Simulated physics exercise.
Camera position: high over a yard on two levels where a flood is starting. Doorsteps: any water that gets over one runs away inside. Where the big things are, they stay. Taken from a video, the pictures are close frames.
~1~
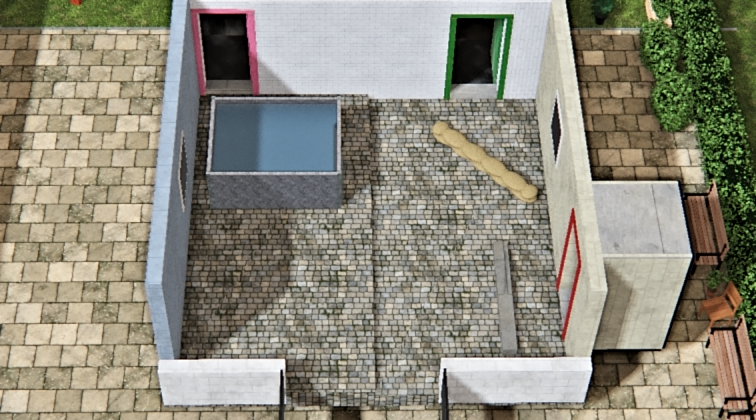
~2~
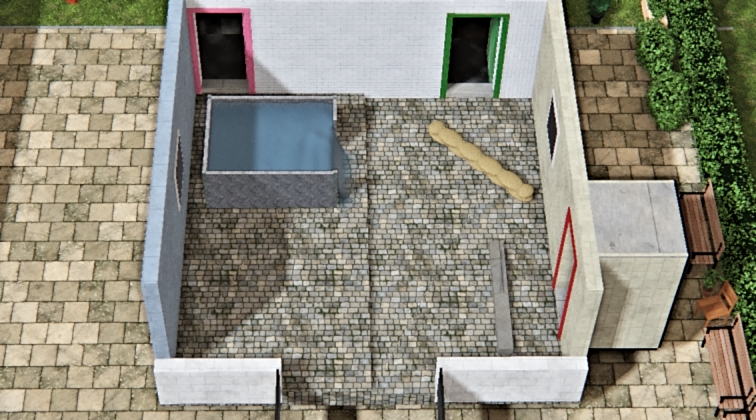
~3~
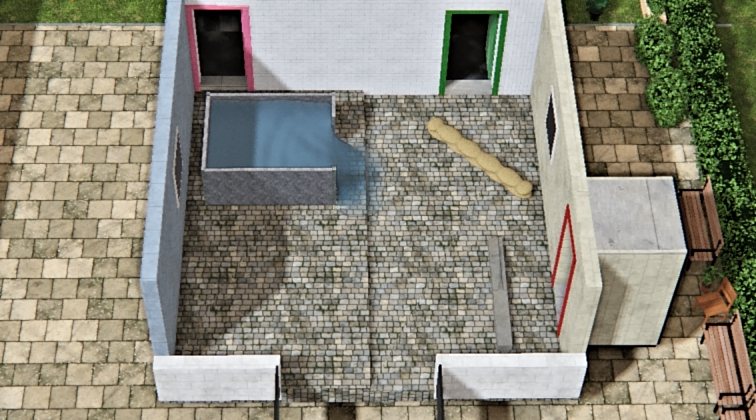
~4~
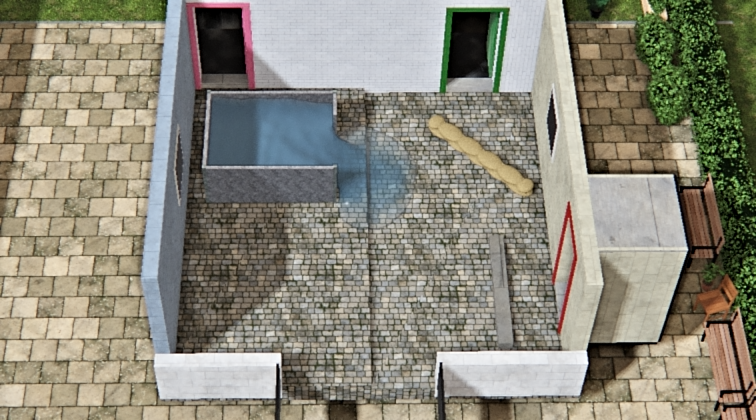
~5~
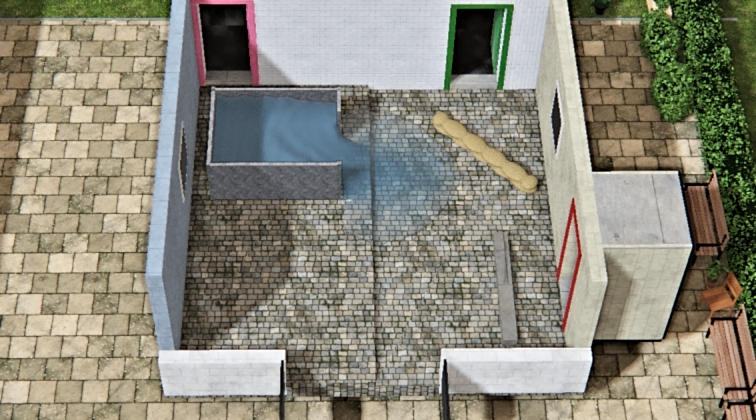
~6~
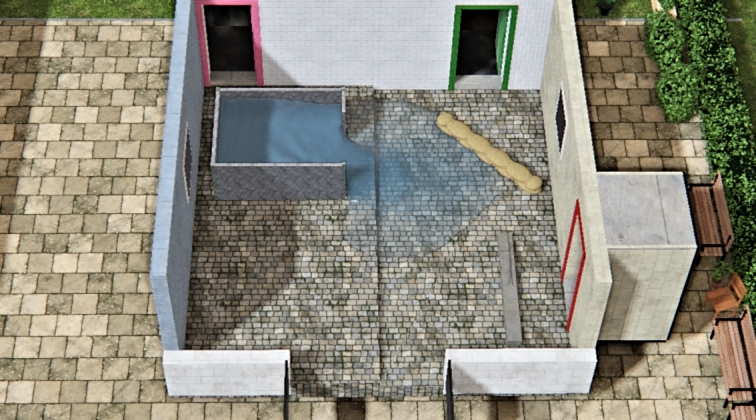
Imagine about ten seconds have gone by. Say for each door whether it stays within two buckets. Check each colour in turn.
The pink door stays within two buckets; the red door goes past two buckets; the green door stays within two buckets.
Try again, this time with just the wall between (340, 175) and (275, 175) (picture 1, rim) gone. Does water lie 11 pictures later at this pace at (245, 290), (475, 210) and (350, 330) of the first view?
Taken one by one: Sodden, then unaffected, then sodden.
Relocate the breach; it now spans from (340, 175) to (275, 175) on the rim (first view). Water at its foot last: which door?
Answer: The green door.
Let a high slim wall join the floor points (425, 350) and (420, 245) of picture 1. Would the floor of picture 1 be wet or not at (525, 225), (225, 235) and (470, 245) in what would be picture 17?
Lab note - spot 1 inundated, spot 2 parched, spot 3 inundated.
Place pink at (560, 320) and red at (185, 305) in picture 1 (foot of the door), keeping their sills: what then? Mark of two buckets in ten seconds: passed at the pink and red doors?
Pink door: Comes in high; red door: Comes in low.
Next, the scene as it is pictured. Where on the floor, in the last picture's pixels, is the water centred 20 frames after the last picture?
I'd put my finger on (421, 220).
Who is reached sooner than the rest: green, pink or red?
Answer: The green-painted one.
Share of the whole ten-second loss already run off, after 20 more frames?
Estimate: 5 %.
A moment on, water covers 30 % of the floor; the pink door not reached, the red door not reached, the green door wet at the sill, nothing in.
Next, water covers 50 % of the floor; the pink door not reached, the red door wet at the sill, nothing in, the green door wet at the sill, nothing in.
Then, water covers 50 % of the floor; the pink door not reached, the red door under two buckets in, the green door wet at the sill, nothing in.
Later, water covers 75 % of the floor; the pink door not reached, the red door far over two buckets in, the green door under two buckets in.
In the end, water covers 70 % of the floor; the pink door not reached, the red door far over two buckets in, the green door under two buckets in.
